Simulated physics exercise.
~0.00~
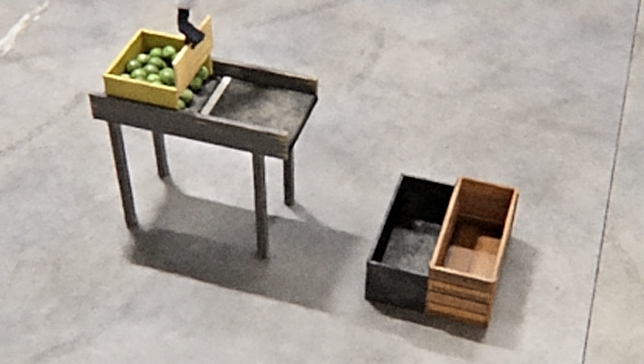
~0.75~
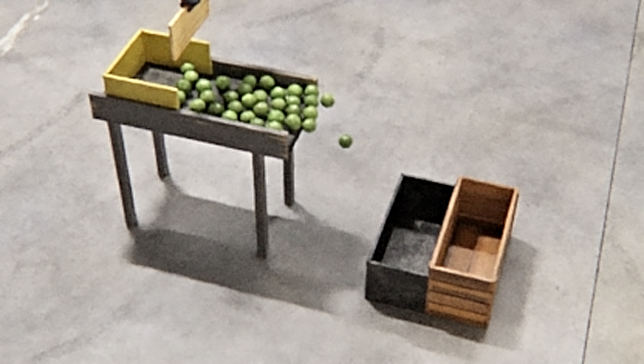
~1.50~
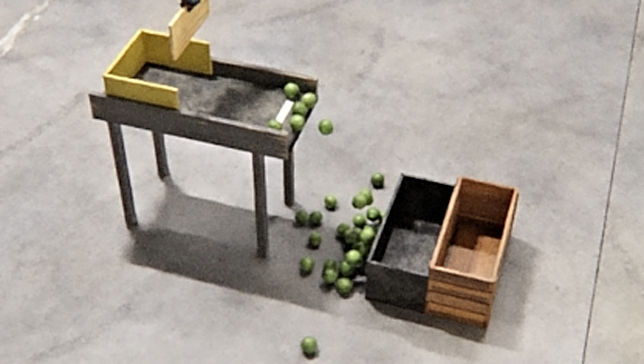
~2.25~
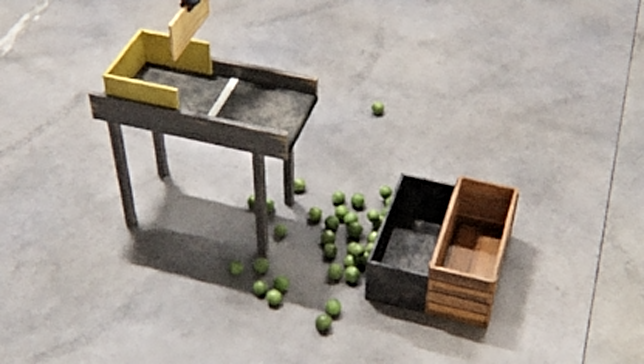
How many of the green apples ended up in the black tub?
None of them did, so it was well under a sixth. The apples all came down short of the black tub and ended up on the floor.
